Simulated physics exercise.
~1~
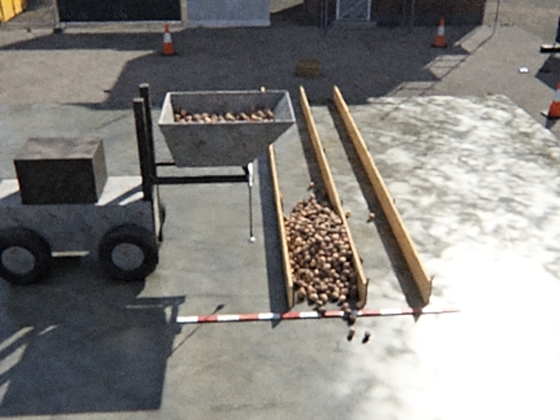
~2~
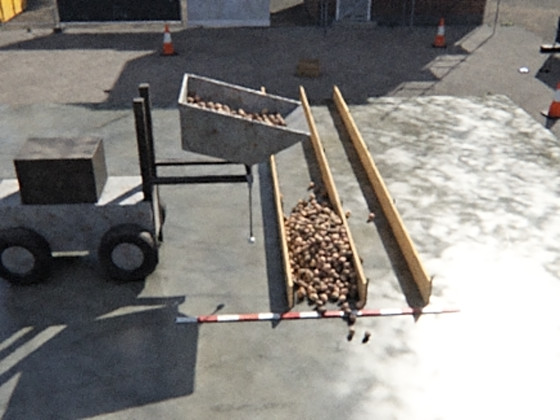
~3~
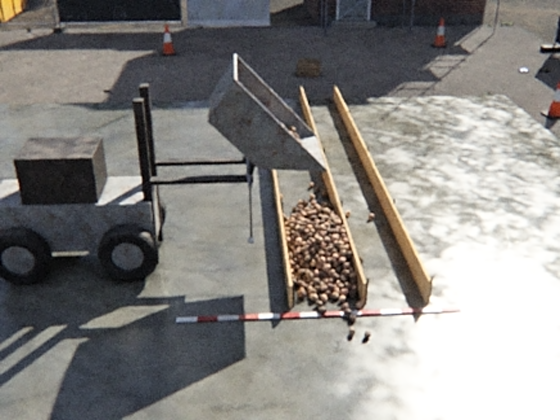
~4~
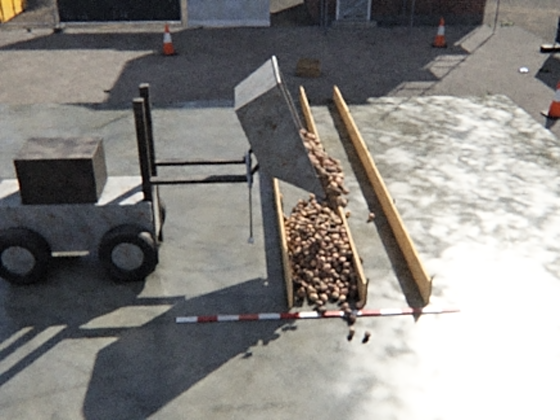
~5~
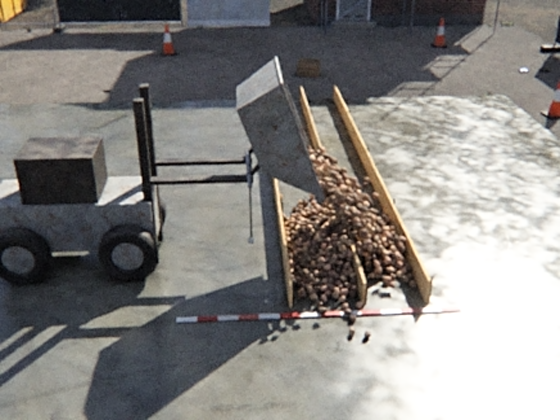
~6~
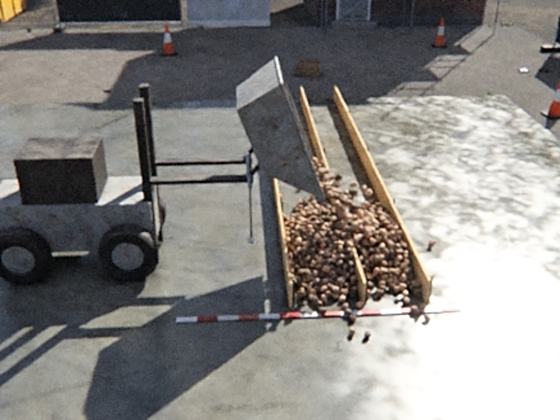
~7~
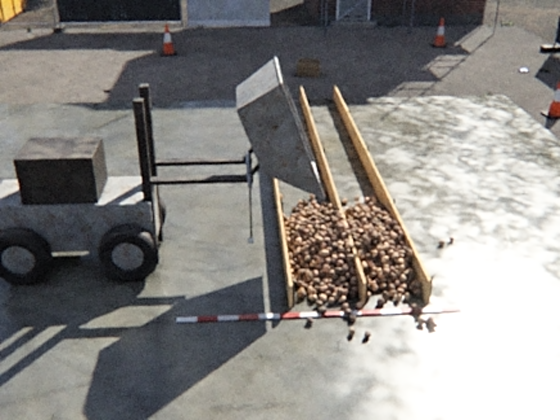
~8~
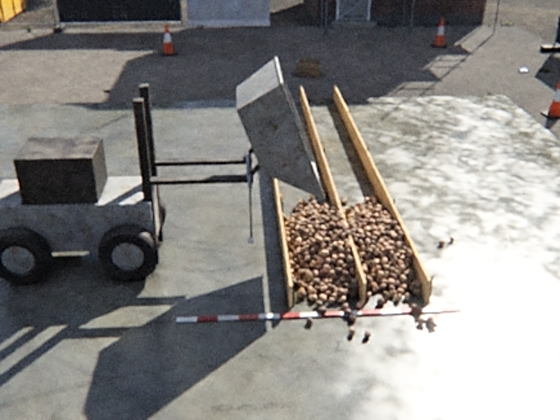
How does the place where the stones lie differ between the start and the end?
At the start the stones are split between the raised skip and the left bay. By the end they lie lower and further right overall, spread across both bays, with a few loose ones beyond the planks.
